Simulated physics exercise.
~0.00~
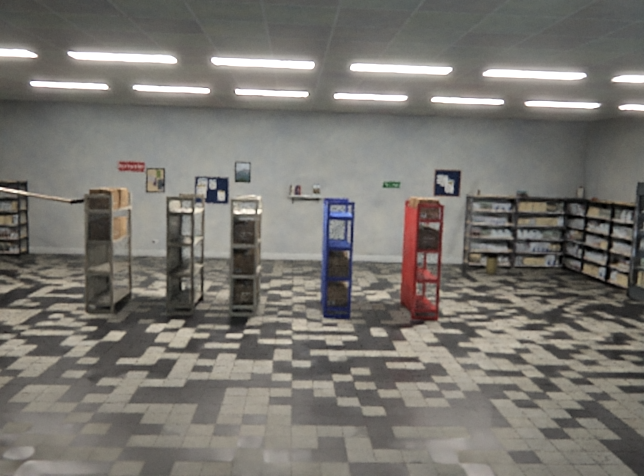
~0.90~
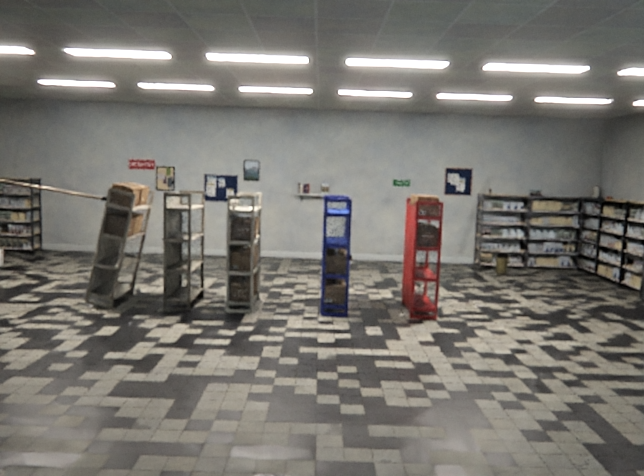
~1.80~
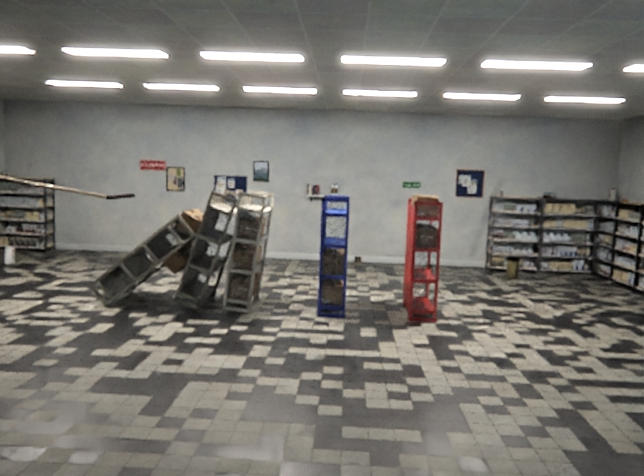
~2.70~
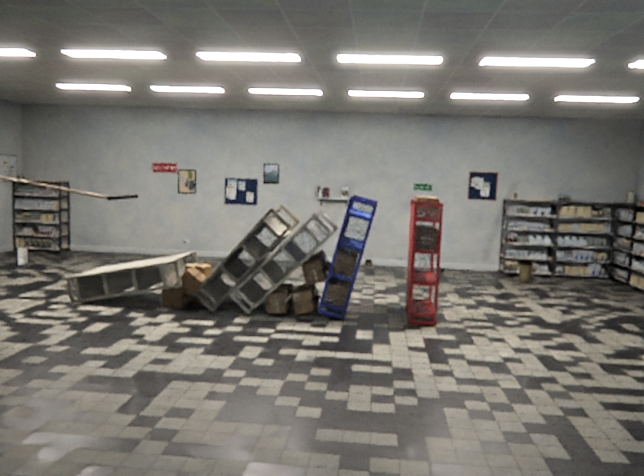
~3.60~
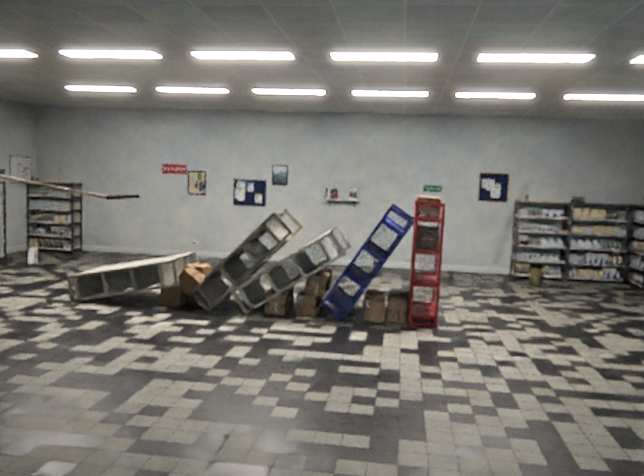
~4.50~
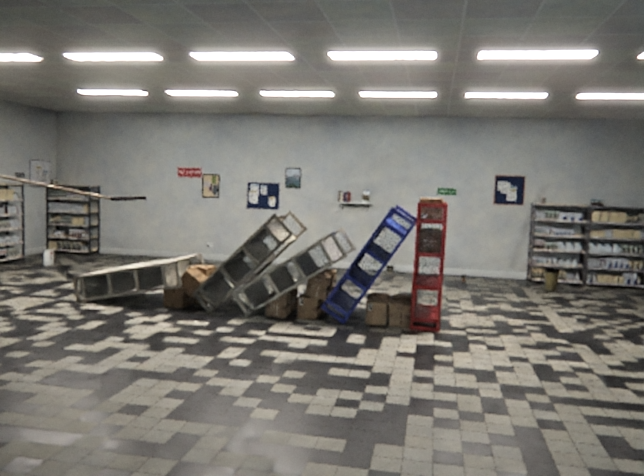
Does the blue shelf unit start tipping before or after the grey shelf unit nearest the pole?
The blue unit starts tipping after the grey unit nearest the pole. That grey unit is already leaning while the blue one still stands upright.
